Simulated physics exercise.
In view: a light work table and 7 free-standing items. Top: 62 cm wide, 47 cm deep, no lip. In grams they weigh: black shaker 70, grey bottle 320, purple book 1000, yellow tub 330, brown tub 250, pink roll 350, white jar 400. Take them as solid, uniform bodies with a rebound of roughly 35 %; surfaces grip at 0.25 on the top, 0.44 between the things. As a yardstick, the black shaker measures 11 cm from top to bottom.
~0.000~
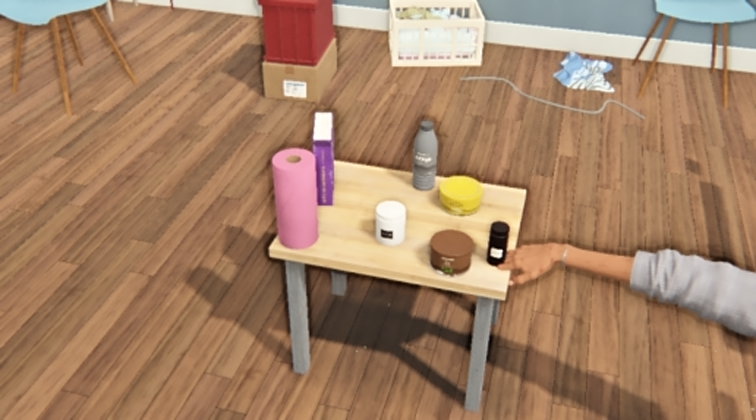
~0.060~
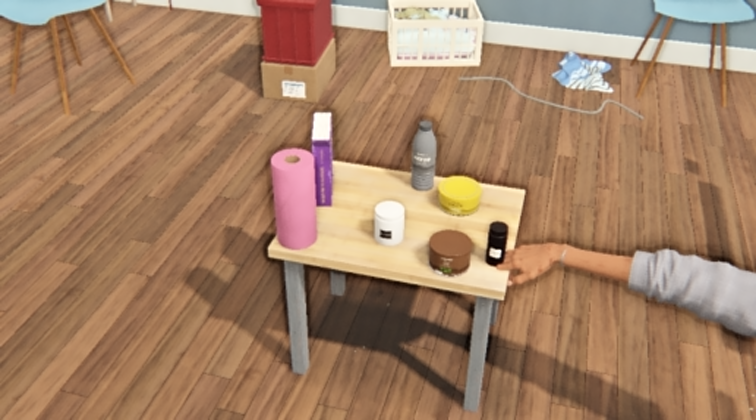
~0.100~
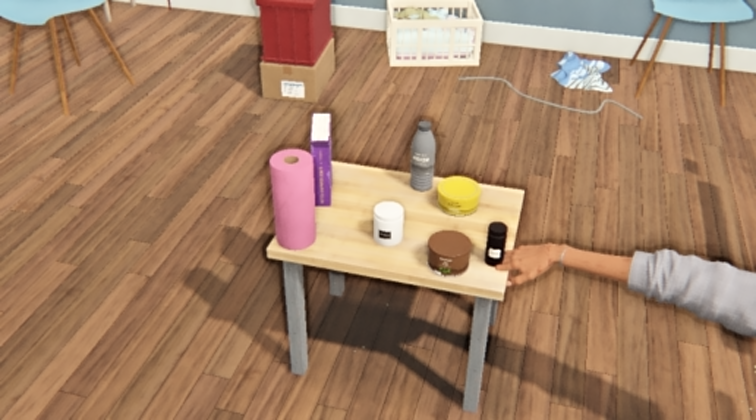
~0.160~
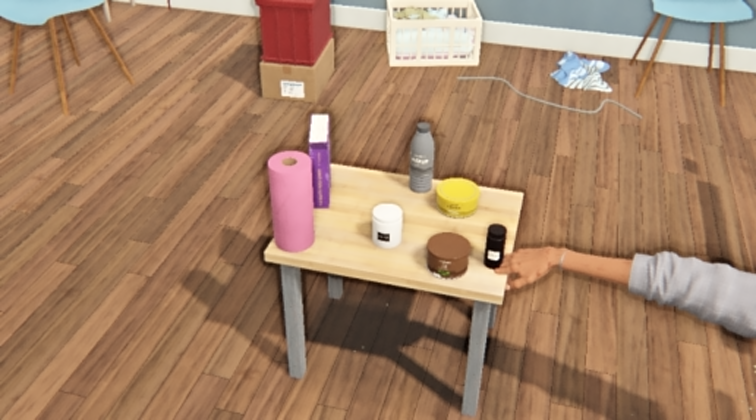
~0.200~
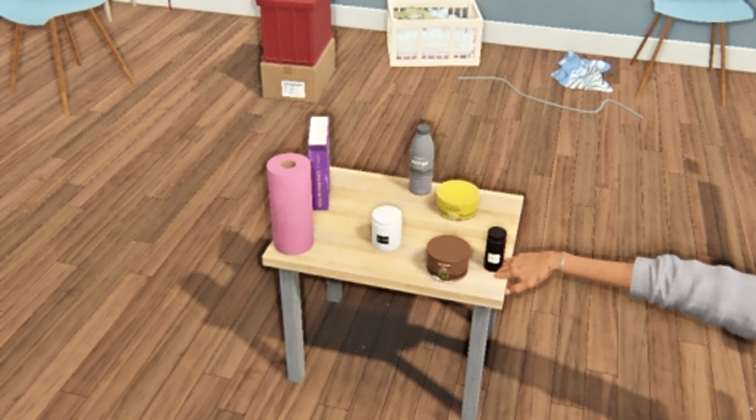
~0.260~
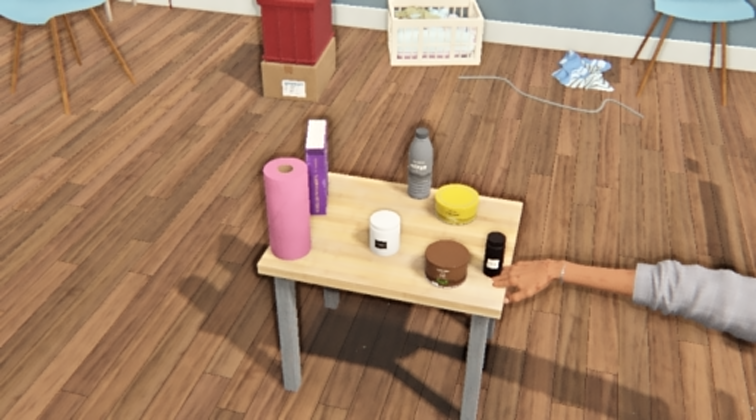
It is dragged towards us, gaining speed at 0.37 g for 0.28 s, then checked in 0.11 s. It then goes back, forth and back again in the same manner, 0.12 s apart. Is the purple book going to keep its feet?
The purple book keeps standing.
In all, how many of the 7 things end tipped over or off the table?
4 of them.
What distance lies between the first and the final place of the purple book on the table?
About 13 cm.
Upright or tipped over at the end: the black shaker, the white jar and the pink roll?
The black shaker tips over; the white jar falls over; the pink roll tips over.
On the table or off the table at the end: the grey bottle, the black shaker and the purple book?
The grey bottle is still on the table; the black shaker finishes off the table; the purple book is still on the table.
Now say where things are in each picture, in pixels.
In the first picture, purple book (324, 159); black shaker (498, 244).
In the second picture, yellow tub (459, 196); brown tub (450, 253).
In the third picture, pink roll (294, 200); white jar (388, 224).
In the fourth picture, table shifted 2 cm; black shaker (495, 246); grey bottle (422, 157).
In the fifth picture, table shifted 4 cm; yellow tub (457, 201); brown tub (448, 259).
In the sixth picture, table shifted 7 cm; purple book (318, 167) 2 cm from its spot; pink roll (288, 210) 2 cm from its spot.
By 0.86 s, table shifted 5 cm; black shaker, brown tub and pink roll now off the table; purple book 13 cm from its spot near (300, 193); grey bottle 14 cm from its spot.
By 1.56 s, table shifted 20 cm; white jar now off the table; purple book 7 cm from its spot near (289, 210); yellow tub 7 cm from its spot.
When it is over (2.7 s), off the table and tipped over, black shaker, brown tub, pink roll and white jar; not toppled but over 5 cm from the start, grey bottle, purple book and yellow tub. End places, in pixels of the last picture, purple book near (308, 182).
